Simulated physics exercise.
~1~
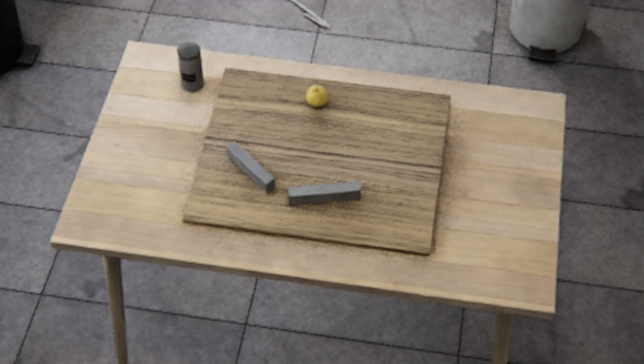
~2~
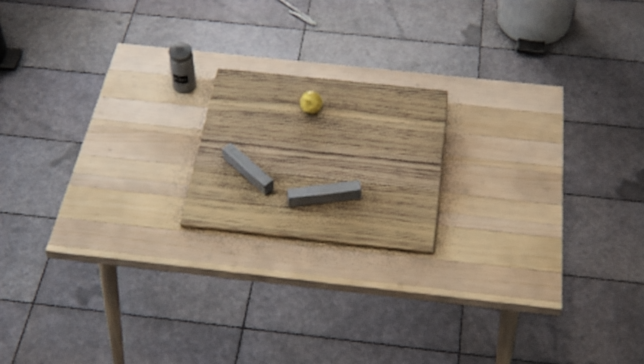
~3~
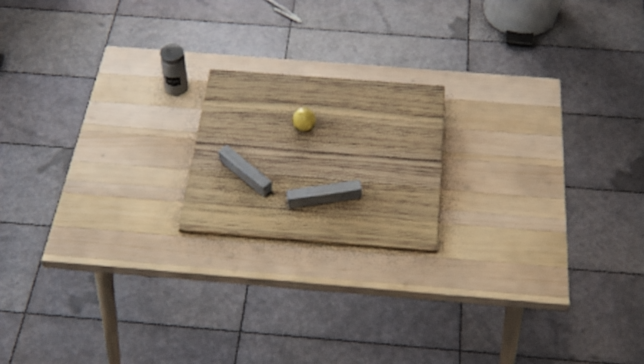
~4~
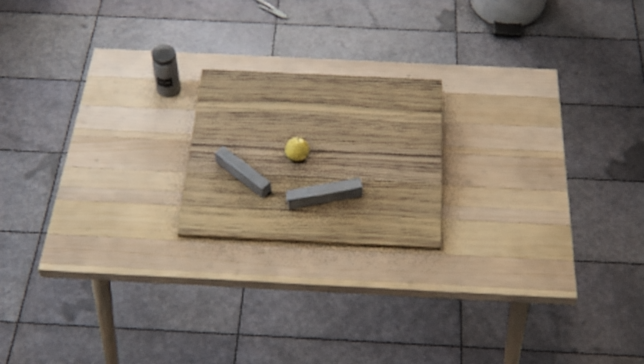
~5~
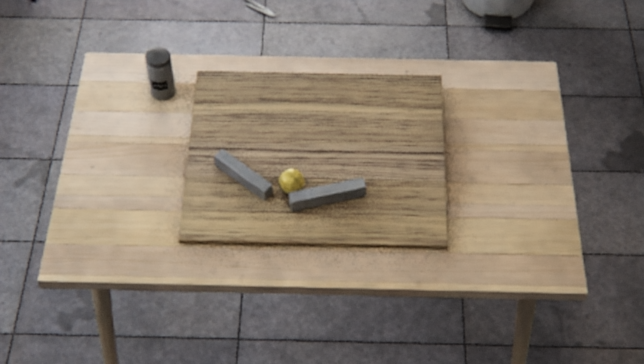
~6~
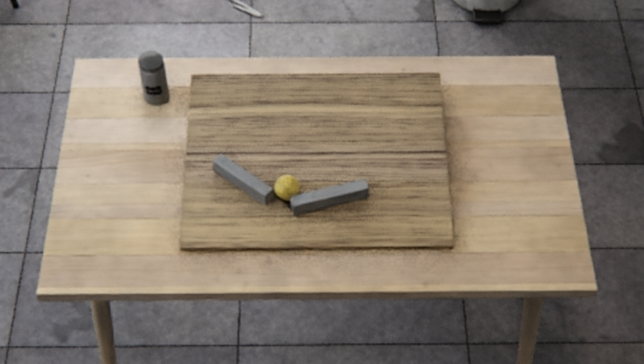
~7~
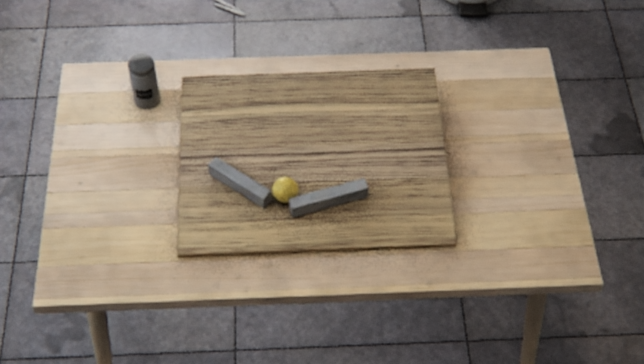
We see a yellow apple on a wooden board with two fixed grey blocks, beside a grey jar on a table. The apple rolls down the board toward the near side, reaches the narrow gap between the blocks, and stops there, blocked, while the view drifts slightly sideways.
